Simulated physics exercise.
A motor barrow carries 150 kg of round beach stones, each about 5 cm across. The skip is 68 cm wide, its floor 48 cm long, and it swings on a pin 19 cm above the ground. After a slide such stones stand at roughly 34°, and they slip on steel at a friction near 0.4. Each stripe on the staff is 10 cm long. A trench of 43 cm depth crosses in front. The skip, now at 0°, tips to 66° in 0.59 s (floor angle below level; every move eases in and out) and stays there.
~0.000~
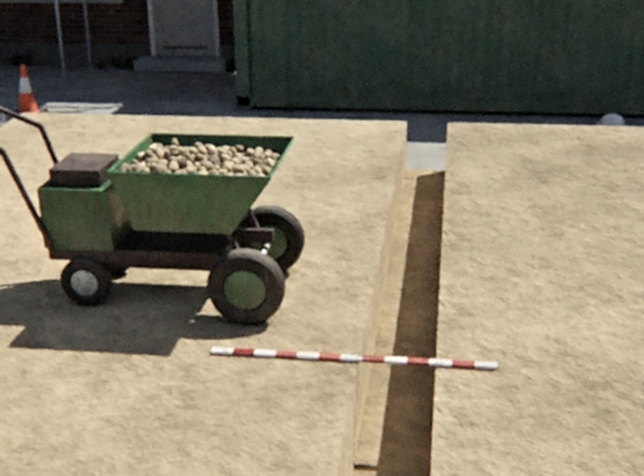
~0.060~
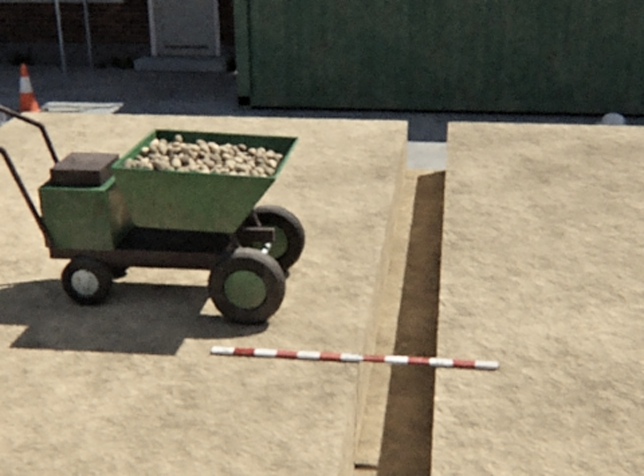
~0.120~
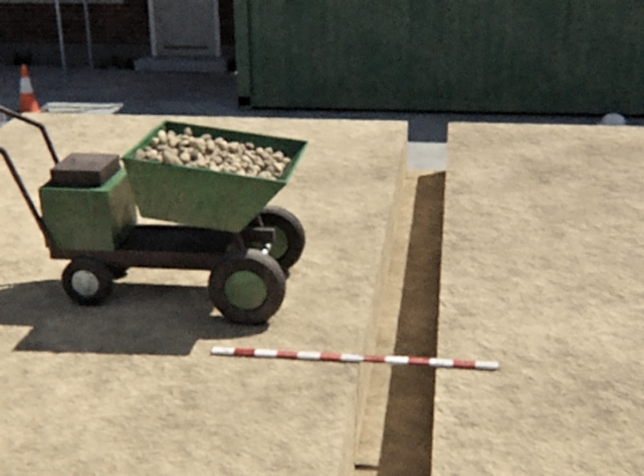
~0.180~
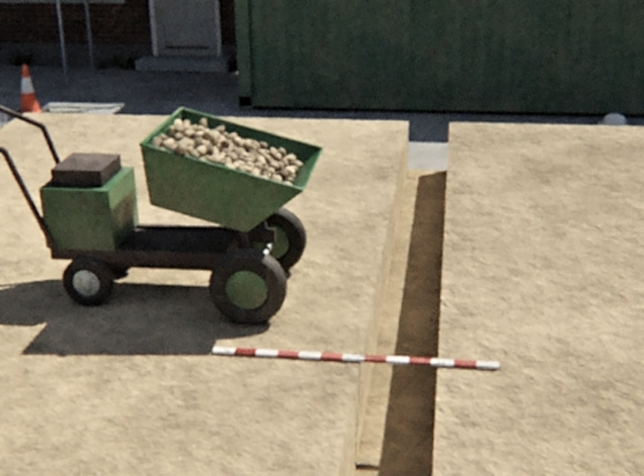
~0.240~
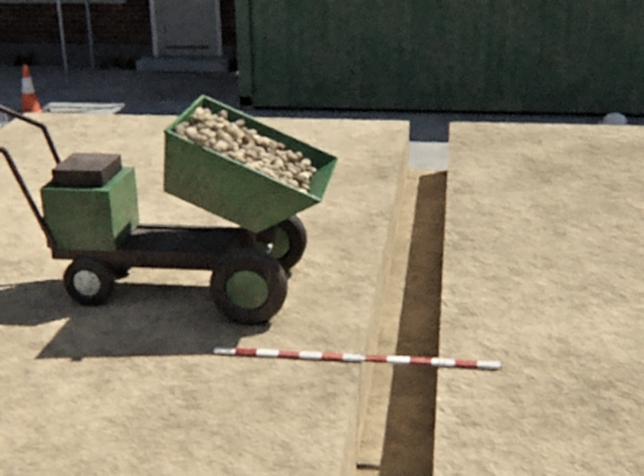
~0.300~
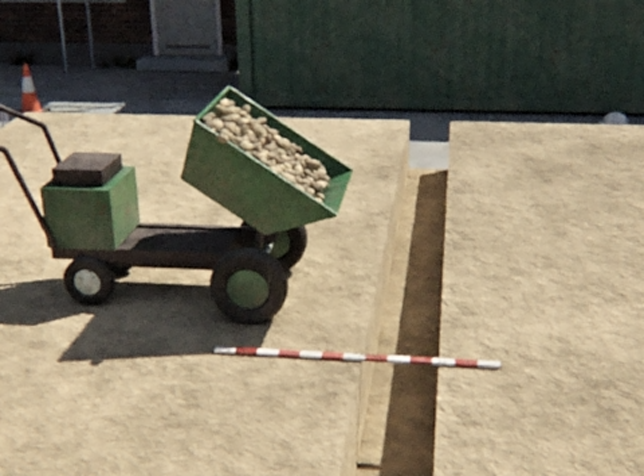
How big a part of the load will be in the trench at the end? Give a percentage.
Close to 63 in a hundred.
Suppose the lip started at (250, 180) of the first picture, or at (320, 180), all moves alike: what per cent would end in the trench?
About 80 and 25 per cent.
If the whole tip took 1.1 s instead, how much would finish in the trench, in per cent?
Then about 85 per cent.
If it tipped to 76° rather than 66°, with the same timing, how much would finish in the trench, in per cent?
It would be near 60 per cent.
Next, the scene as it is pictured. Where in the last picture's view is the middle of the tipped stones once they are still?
Their middle is at about (427, 356).
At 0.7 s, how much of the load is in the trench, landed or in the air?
About 25 per cent by then.
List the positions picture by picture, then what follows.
Lip at (270, 178), floor tilted 0°, highest stones at (187, 155), in the first picture.
Lip at (275, 179), floor tilted 2°, highest stones at (171, 151); the stones move at 0.5 m/s on average, in the second picture.
The skip is at 7°, its lip at (286, 183); the top of the load is at (169, 142); the stones move at 1.0 m/s on average, in the third picture.
Lip at (302, 191), floor tilted 15°, highest stones at (181, 132); the stones move at 1.3 m/s on average, in the fourth picture.
Lip at (320, 202), floor tilted 24°, highest stones at (201, 119); the stones move at 1.5 m/s on average, in the fifth picture.
The skip is at 34°, its lip at (337, 216); the top of the load is at (224, 109); the stones move at 1.6 m/s on average, in the sixth picture.
After 0.4 s the floor is at 55°; 100 % in the skip; the foremost stones are at (354, 225).
After 0.7 s the floor is at 66°; 72 % in the skip, 27 % in the trench, 1 % past the trench; the foremost stones are at (446, 302).
After 1.0 s the floor is at 66°; 23 % in the skip, 40 % in the trench, 37 % past the trench; the foremost stones are at (632, 310).
After 3.0 s the floor is at 66°; 0 % in the skip, 63 % in the trench, 37 % past the trench; the foremost stones are past the picture's edge.
